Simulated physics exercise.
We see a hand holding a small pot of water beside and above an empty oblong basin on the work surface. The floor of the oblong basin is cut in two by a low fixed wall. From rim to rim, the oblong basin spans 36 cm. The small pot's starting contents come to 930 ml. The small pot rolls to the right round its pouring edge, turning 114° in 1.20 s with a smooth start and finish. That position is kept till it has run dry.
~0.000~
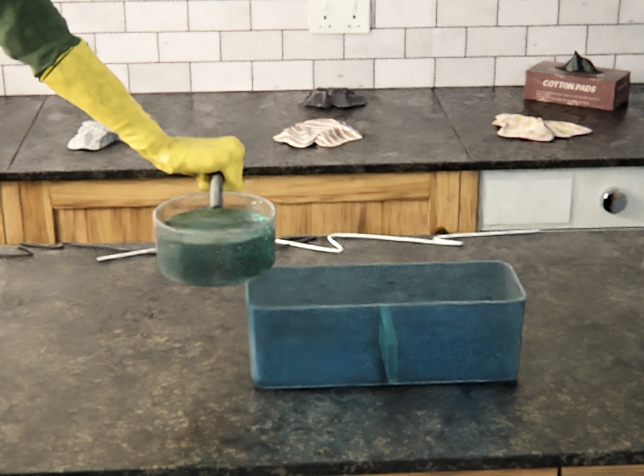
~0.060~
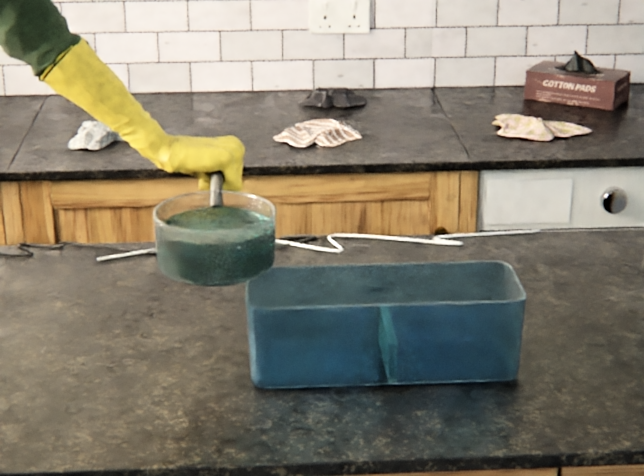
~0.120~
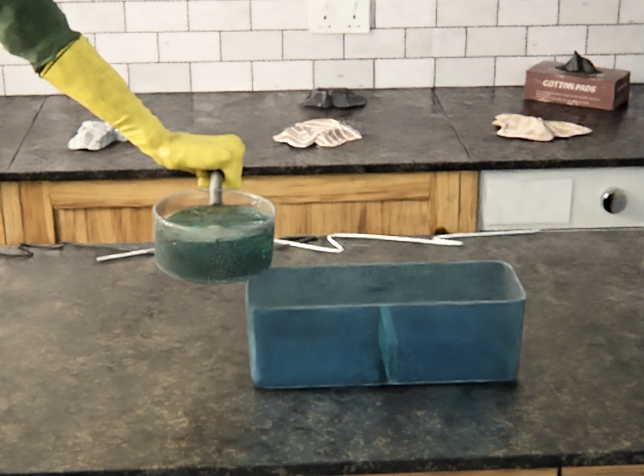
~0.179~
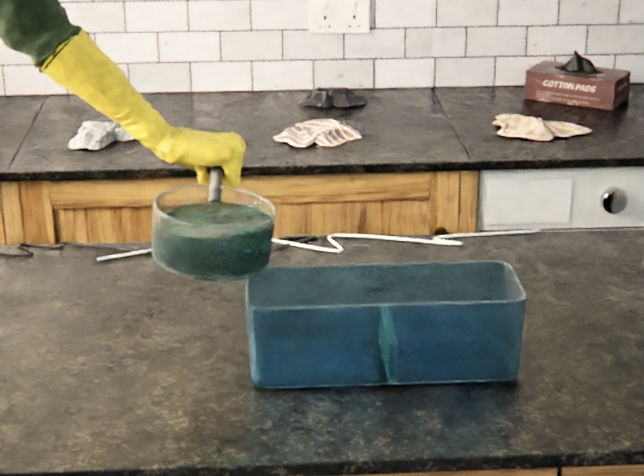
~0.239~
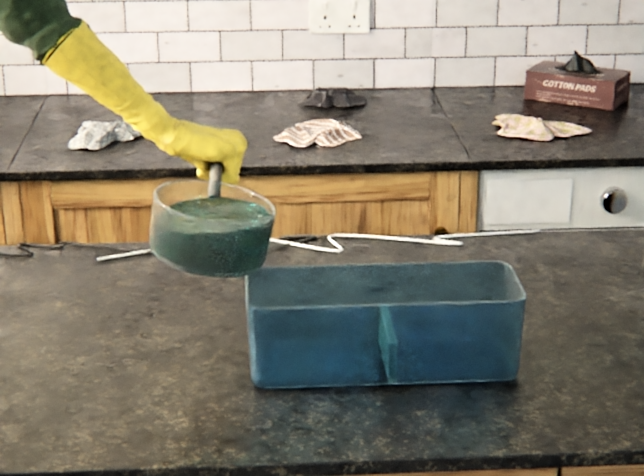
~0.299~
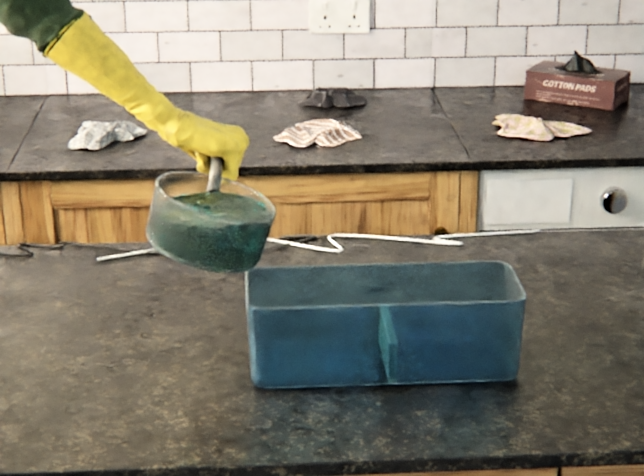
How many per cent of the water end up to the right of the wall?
About 4 per cent.
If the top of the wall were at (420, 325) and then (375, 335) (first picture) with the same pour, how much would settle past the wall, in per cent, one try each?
In turn about 10 and 30 per cent.
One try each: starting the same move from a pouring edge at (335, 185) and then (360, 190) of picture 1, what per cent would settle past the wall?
I'd say 90 percent on the first go, 95 percent on the next.
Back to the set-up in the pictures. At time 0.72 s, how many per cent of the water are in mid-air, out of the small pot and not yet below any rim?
About 38 per cent.
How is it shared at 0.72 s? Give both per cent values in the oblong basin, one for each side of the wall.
Around 14 percent on the left and 0 on the right.
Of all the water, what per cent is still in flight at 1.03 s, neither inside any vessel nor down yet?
Near 12 percent.
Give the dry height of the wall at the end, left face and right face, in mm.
Noted: Left near 18 mm, right near 56 mm.
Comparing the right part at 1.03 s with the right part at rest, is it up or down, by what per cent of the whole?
Change in share is positive, near 1 percent.
Then, 0.72 s in, the tilt is 74° and 49 per cent is still to pour, 13 is left of the wall and 0 right of it.
Then, 1.03 s in, the tilt is 108° and 5 per cent is still to pour, 80 is left of the wall and 2 right of it.
Then, 1.35 s in, the tilt is 114° and 0 per cent is still to pour, 90 is left of the wall and 4 right of it.
Then, 1.70 s in, the tilt is 114° and 0 per cent is still to pour, 90 is left of the wall and 4 right of it.
Finally, 90 per cent lies left of the wall, 4 right of it and 6 outside.
